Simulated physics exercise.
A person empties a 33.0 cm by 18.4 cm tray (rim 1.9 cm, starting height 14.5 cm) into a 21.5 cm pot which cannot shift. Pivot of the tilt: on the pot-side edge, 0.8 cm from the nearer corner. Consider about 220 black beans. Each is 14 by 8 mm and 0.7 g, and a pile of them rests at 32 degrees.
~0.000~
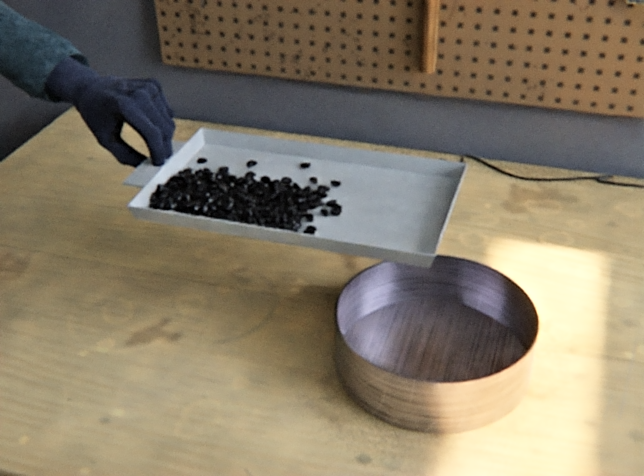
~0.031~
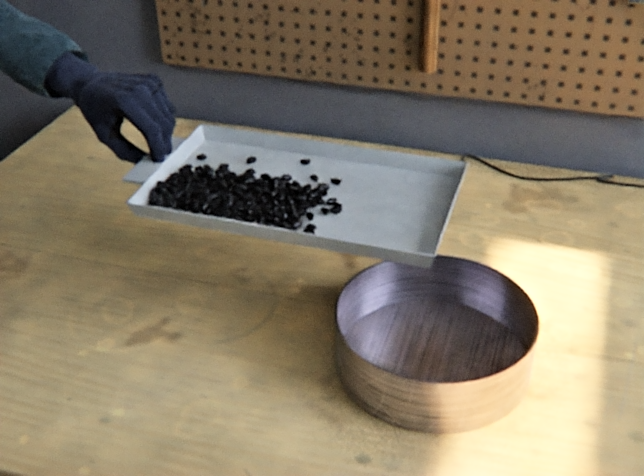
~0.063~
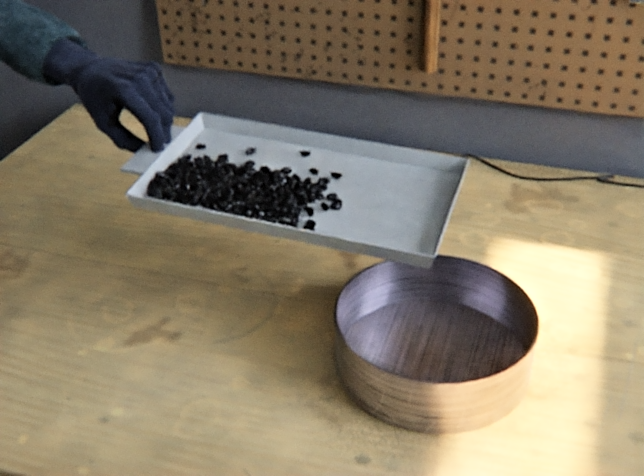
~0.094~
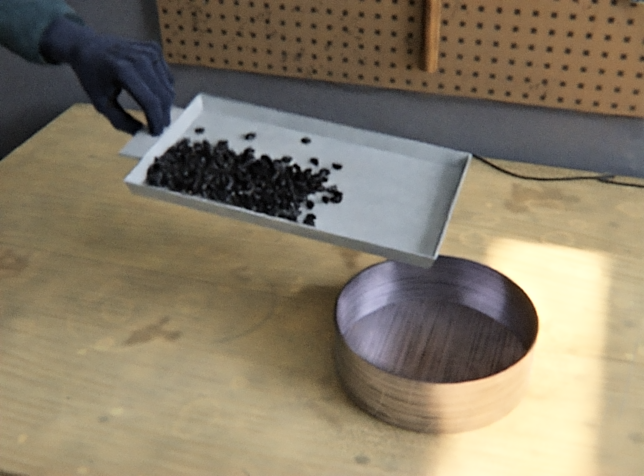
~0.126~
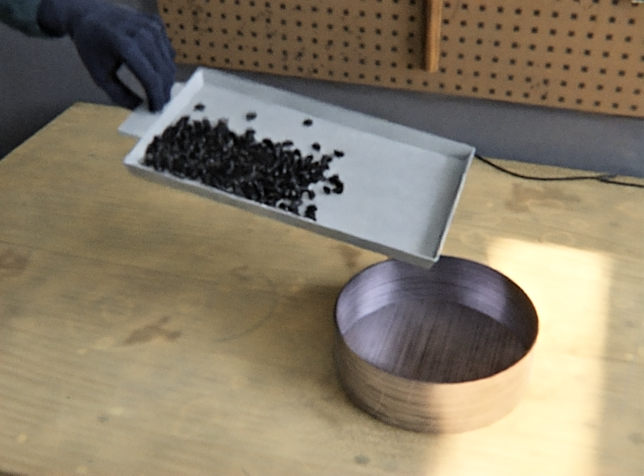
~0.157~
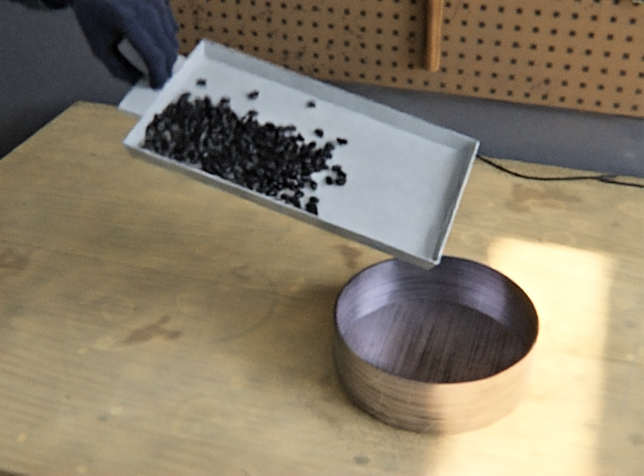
Grey tray of black beans tilting gradually down to the right as a gloved hand raises its left end above a round pot.
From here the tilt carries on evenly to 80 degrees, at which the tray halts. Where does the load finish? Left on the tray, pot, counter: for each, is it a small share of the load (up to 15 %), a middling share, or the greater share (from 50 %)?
Left on the tray: A small share, pot: A middling share, counter: The greater share.
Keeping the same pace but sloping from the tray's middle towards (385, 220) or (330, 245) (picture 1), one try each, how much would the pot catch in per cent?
First try: Around 50 percent; second try: Around 30 percent.
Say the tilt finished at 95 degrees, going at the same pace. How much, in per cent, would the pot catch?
It would land at about 40 percent.
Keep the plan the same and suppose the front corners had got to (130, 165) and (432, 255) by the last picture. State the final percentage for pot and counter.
Pot 80 % / counter 15 %.
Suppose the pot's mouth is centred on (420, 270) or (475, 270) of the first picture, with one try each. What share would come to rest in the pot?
I'd say some 0 per cent for the first and some 0 per cent for the second.
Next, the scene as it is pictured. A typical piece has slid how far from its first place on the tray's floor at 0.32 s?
I'd say close to 1 centimetres.
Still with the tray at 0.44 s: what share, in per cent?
Around 100 percent.
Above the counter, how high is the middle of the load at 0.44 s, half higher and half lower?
Median height: Approx. 30 cm.
Then, at 0.32 s, tilt 51 degrees; the tray holds 100 %, the pot 0 %.
After 0.44 s, tilt 74 degrees; the tray holds 100 %, the pot 0 %.
After 0.68 s, tilt 80 degrees; the tray holds 0 %, the pot 35 %.
At rest (2.3 s), tray 0 %, pot 40 %, counter 60 %.
